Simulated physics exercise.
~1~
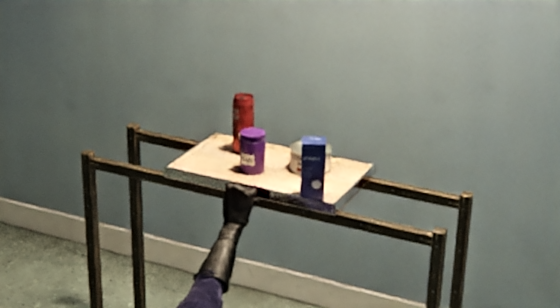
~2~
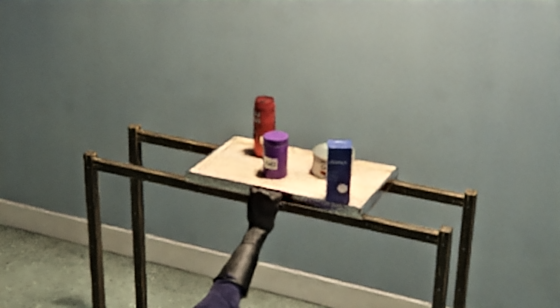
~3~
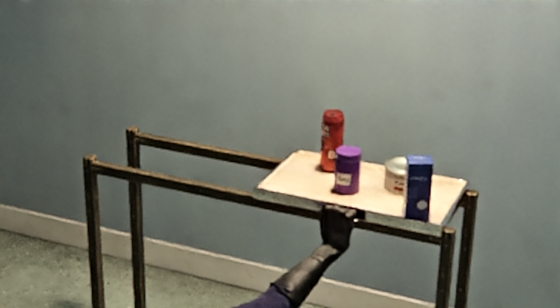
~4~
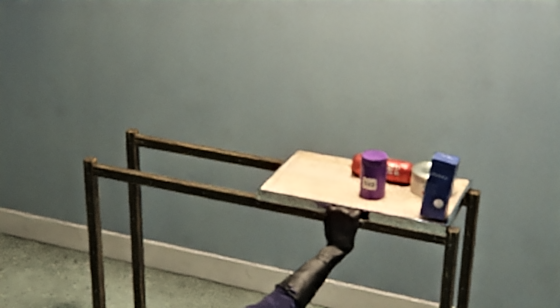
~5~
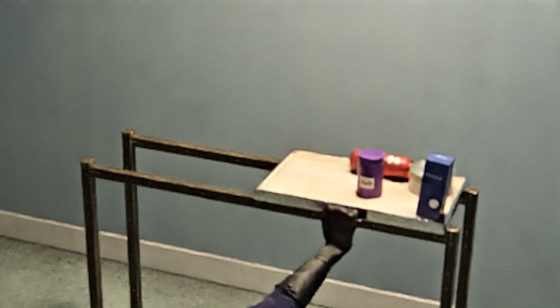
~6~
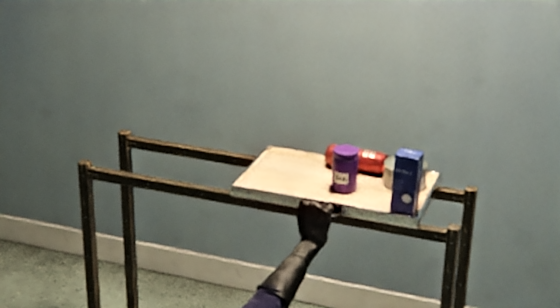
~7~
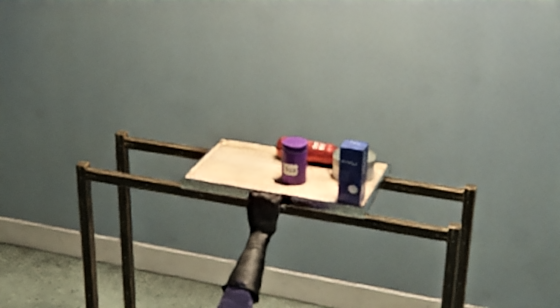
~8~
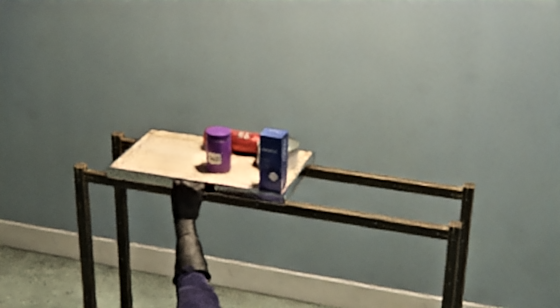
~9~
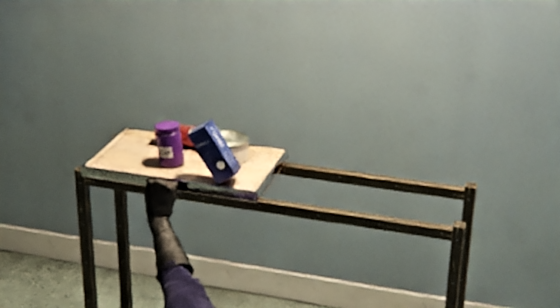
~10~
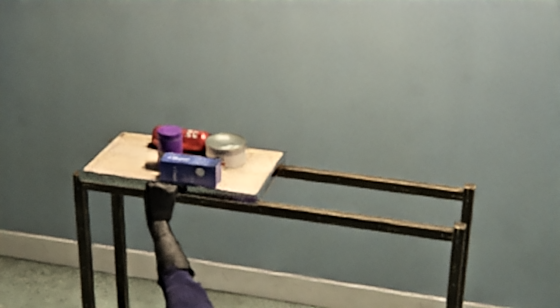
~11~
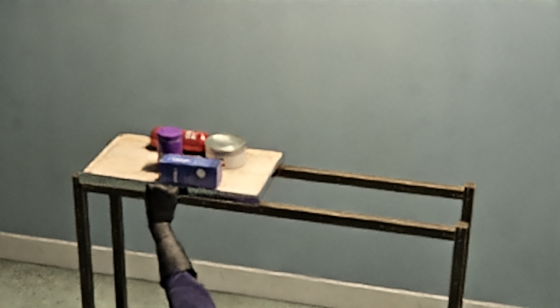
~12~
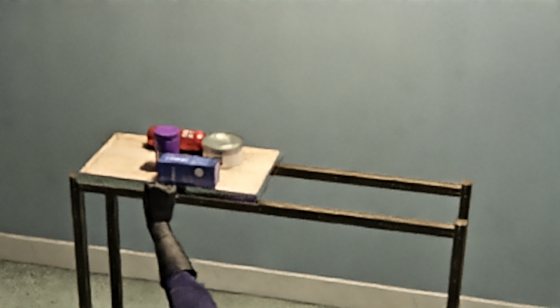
Gloved hand sliding a tray along rails, the red can toppling at the right, then the blue carton at the left.
